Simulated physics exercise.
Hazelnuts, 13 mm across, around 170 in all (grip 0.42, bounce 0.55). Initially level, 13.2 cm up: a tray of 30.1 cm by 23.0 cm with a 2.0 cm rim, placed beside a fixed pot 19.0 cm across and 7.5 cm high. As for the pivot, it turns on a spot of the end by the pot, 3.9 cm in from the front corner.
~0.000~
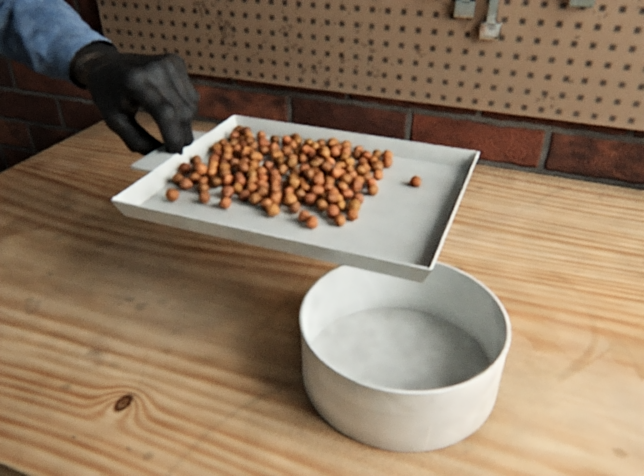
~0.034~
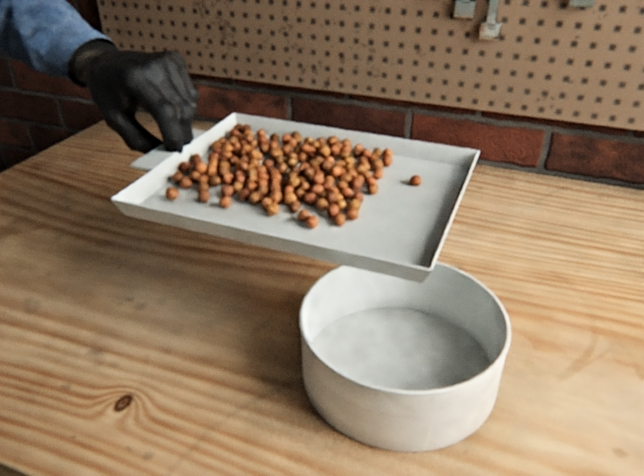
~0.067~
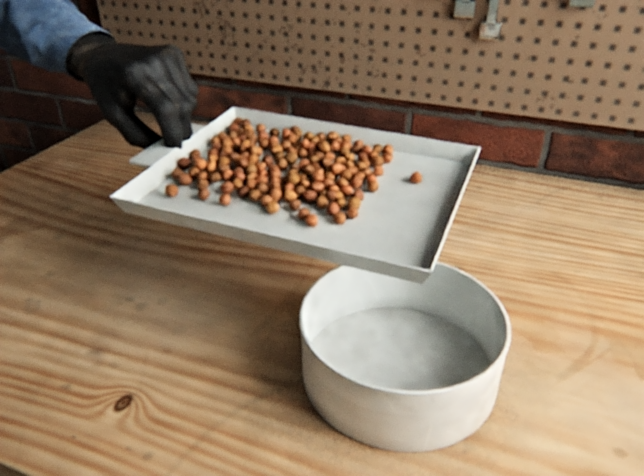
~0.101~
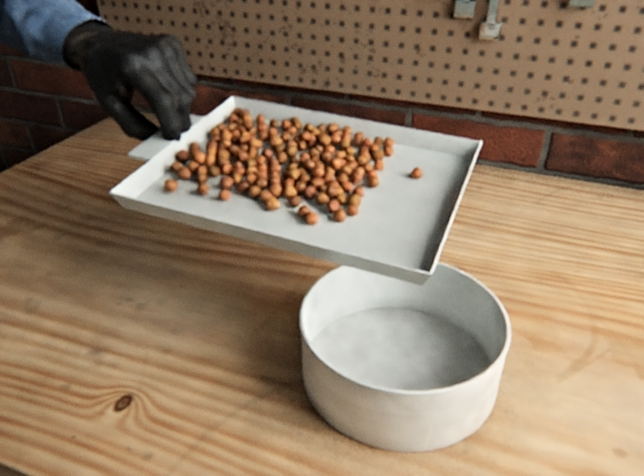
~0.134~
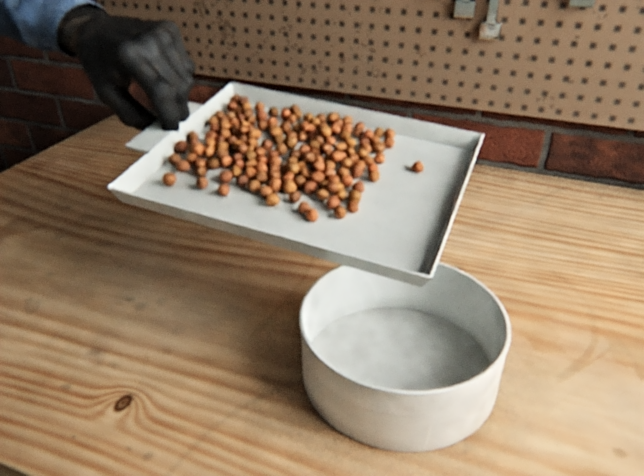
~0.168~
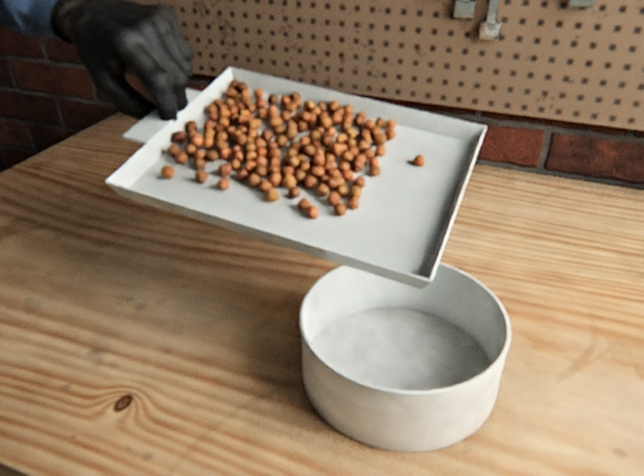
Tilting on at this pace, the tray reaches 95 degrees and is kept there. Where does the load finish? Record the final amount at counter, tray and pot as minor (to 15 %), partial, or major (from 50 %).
Final: Counter partial, left on the tray minor, pot major.
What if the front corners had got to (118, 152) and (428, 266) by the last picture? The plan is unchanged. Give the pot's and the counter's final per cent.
Per cent by place - pot 45, counter 55.
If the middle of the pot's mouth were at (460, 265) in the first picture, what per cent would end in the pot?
Roughly 0 per cent.
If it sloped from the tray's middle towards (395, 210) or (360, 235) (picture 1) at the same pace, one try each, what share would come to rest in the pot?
30 and 65 %.
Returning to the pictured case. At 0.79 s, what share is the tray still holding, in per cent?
Of the load, some 30 percent.
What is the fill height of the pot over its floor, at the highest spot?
About 3.0 centimetres.
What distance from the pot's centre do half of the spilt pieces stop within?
Distance: Around 24 cm.
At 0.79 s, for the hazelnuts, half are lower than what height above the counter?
Height: Around 8 cm.
After 0.54 s, tilt 52 degrees; the tray holds 100 %, the pot 0 %.
After 0.79 s, tilt 79 degrees; the tray holds 30 %, the pot 35 %.
Then, at 1.15 s, tilt 95 degrees; the tray holds 0 %, the pot 70 %.
In the end, at 1.8 s, counter 30 %, tray 0 %, pot 70 %.
